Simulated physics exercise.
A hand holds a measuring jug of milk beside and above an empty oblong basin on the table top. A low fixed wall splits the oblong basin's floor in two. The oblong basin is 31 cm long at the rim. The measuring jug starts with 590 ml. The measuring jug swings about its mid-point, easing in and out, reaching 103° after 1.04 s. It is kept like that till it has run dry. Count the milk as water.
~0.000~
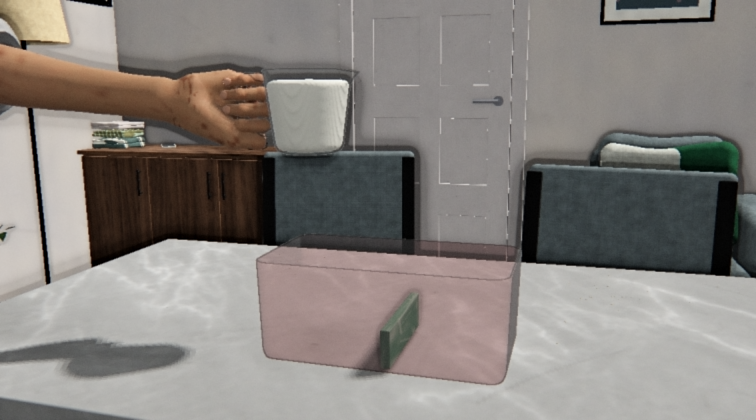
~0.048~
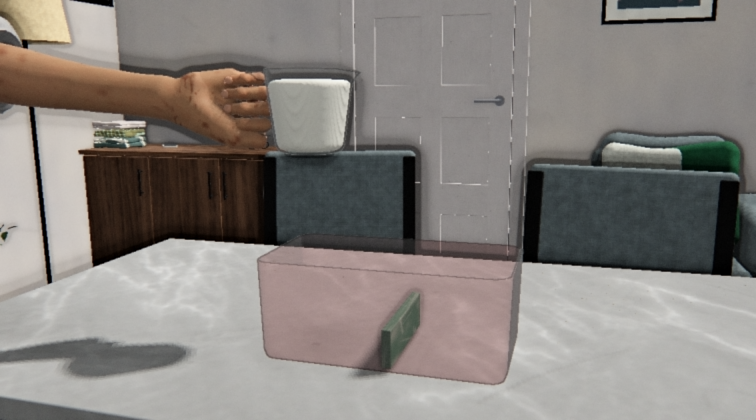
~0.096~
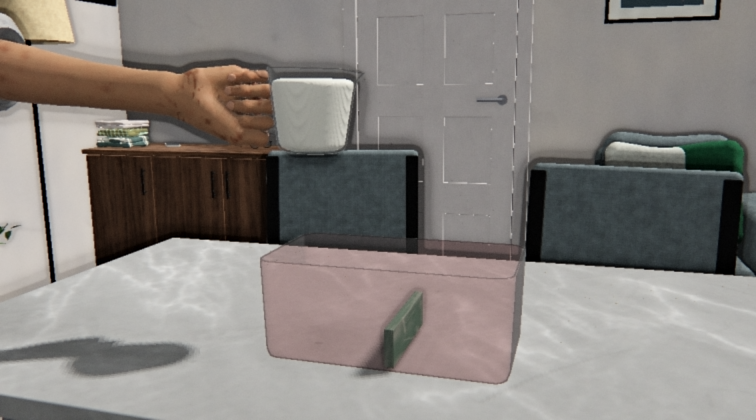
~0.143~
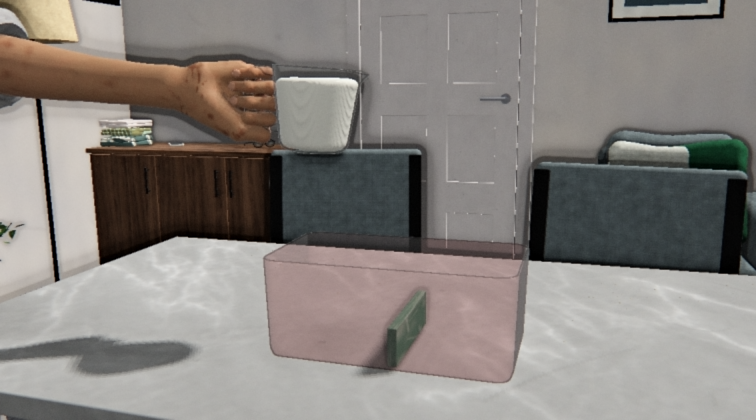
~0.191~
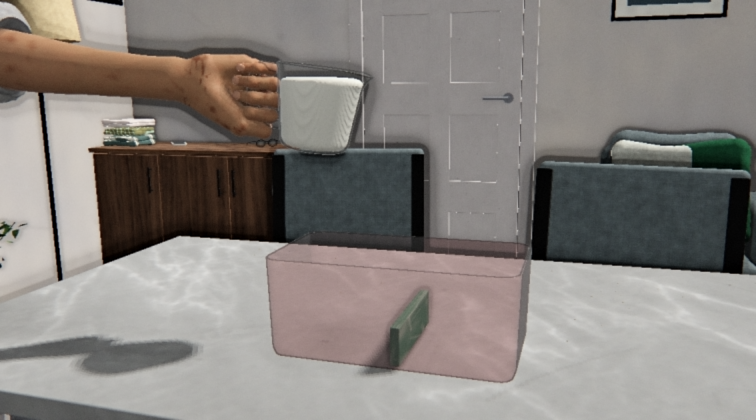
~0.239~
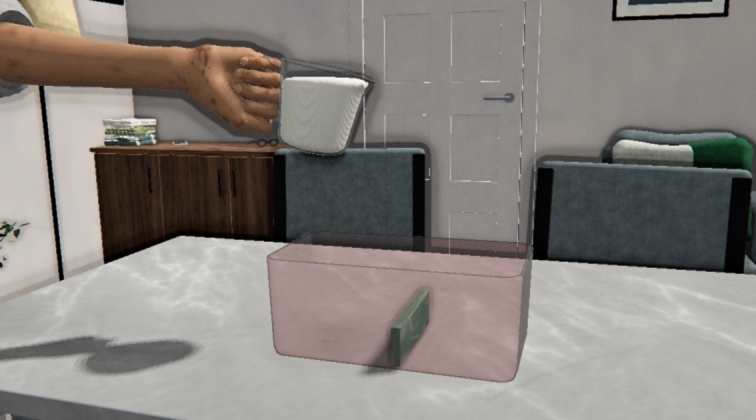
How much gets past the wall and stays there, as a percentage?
About 80 per cent.
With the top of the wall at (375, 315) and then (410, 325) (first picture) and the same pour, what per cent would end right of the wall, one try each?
First 95, then 65 per cent.
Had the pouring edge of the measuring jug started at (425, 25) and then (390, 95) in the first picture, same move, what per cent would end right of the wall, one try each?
First 70, then 95 per cent.
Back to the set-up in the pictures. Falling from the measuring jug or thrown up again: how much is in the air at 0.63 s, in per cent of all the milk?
Some 26 per cent.
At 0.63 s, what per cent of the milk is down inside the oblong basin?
Some 6 per cent.
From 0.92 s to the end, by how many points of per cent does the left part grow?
Near 16 in a hundred.
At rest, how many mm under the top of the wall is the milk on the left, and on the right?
Left about 44 mm, right about 26 mm.
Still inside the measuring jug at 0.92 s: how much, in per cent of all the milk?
Some 16 per cent.
Then, 0.63 s in, the tilt is 68° and 69 per cent is still to pour, 0 is left of the wall and 6 right of it.
Then, 0.92 s in, the tilt is 99° and 15 per cent is still to pour, 2 is left of the wall and 60 right of it.
Then, 1.22 s in, the tilt is 103° and 1 per cent is still to pour, 17 is left of the wall and 80 right of it.
Then, 1.54 s in, the tilt is 103° and 0 per cent is still to pour, 19 is left of the wall and 80 right of it.
Finally, 19 per cent lies left of the wall, 80 right of it and 1 outside.
